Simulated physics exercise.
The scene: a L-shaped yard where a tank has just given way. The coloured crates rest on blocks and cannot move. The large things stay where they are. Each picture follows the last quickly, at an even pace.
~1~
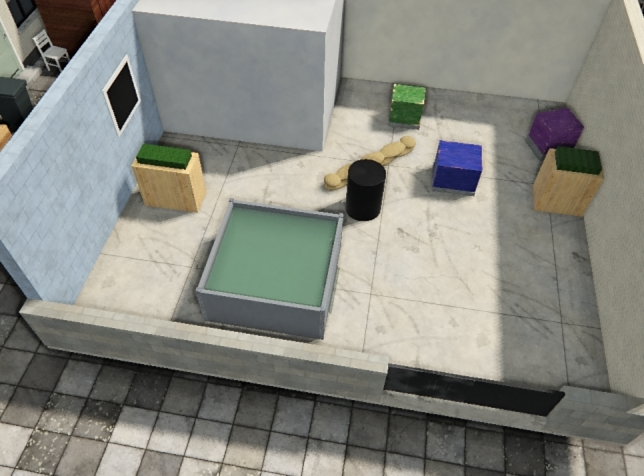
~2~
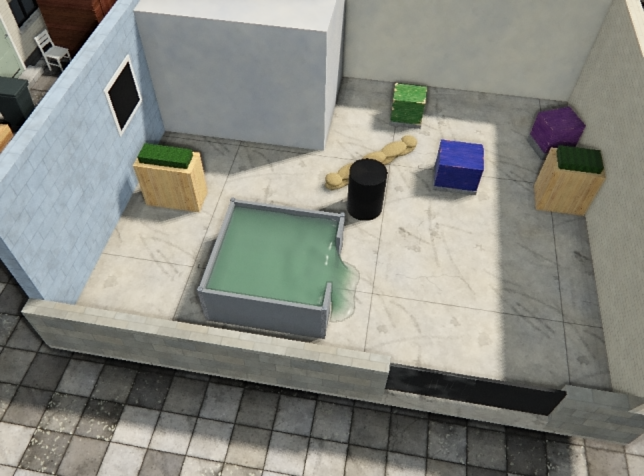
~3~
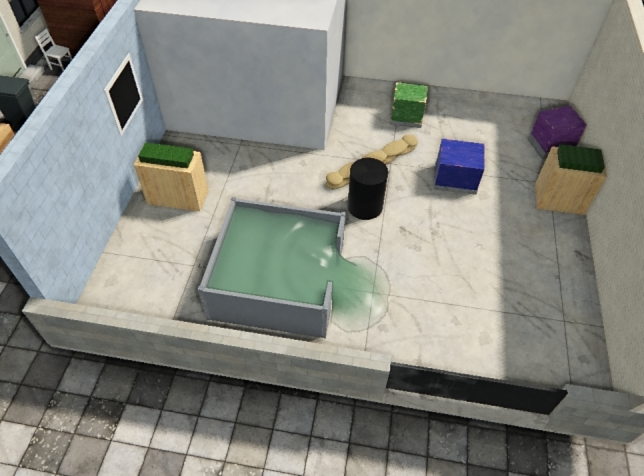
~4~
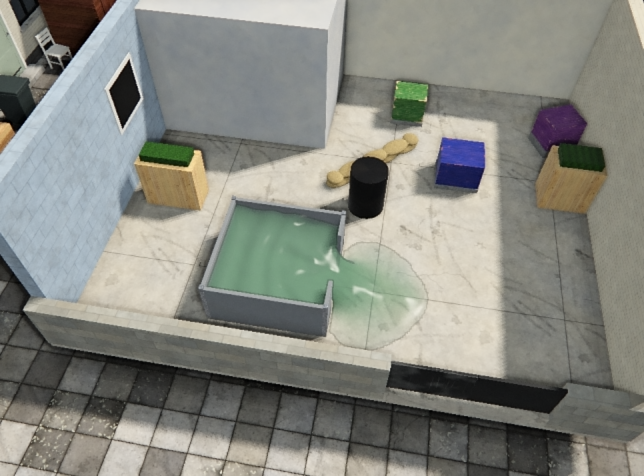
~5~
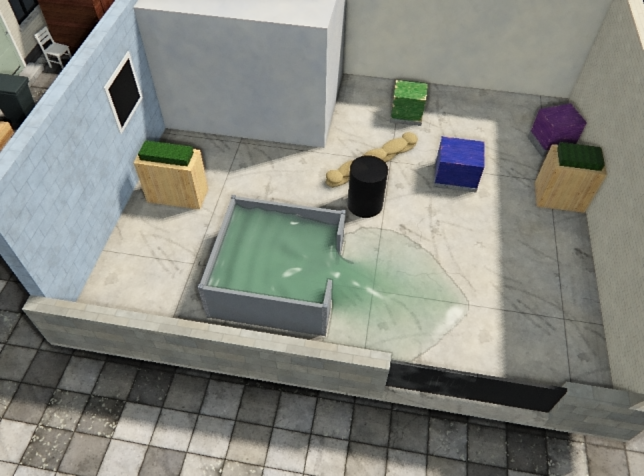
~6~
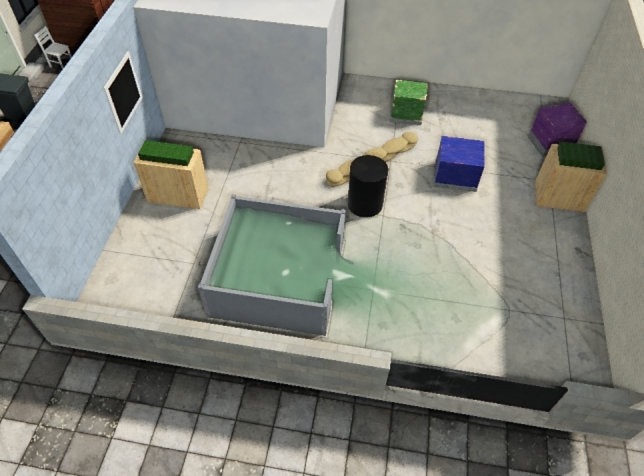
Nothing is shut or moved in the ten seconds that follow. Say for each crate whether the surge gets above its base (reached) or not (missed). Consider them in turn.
At the end, blue crate: Too low; purple crate: High enough; green crate: High enough.
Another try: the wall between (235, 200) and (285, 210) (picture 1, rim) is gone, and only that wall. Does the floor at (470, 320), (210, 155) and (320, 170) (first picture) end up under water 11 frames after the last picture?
Those three places would be still unsoaked, soaking and soaking, in that order.
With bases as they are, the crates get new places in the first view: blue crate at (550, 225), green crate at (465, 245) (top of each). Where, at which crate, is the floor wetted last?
Answer: The crate marked purple.
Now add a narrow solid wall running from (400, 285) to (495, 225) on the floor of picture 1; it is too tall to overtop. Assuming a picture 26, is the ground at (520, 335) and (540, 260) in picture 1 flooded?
In order, I'd call them inundated and inundated.
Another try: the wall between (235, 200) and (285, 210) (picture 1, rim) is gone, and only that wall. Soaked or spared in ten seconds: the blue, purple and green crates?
Then the blue crate is untouched, the purple crate is untouched and the green crate gets flooded.
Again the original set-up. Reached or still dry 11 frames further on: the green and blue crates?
My answer: Green unflooded and blue flooded.
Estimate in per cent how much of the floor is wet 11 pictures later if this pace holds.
Around 35 percent.
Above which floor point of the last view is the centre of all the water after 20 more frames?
At about (421, 283).
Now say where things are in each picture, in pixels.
The first picture shows the water tank at (274, 254) is whole and still.
In the second picture, the front is at (340, 317), out from the gap at (331, 279).
In the third picture, the front is at (380, 312), out from the gap at (332, 280).
In the fourth picture, water pours out at (332, 280) and has run to (420, 310).
In the fifth picture, the front is at (461, 312), out from the gap at (332, 278).
In the sixth picture, water pours out at (332, 277) and has run to (500, 301).
A moment on, water covers 30 % of the floor; the blue crate not reached, the purple crate not reached, the green crate not reached.
Next, water covers 35 % of the floor; the blue crate water round its plinth, the purple crate not reached, the green crate not reached.
Then, water covers 40 % of the floor; the blue crate water round its plinth, the purple crate water round its plinth, the green crate water round its plinth.
Later, water covers 55 % of the floor; the blue crate water round its plinth, the purple crate water round its plinth, the green crate water round its plinth.
In the end, water covers 80 % of the floor; the blue crate was topped, the purple crate stayed above the water, the green crate stayed above the water.
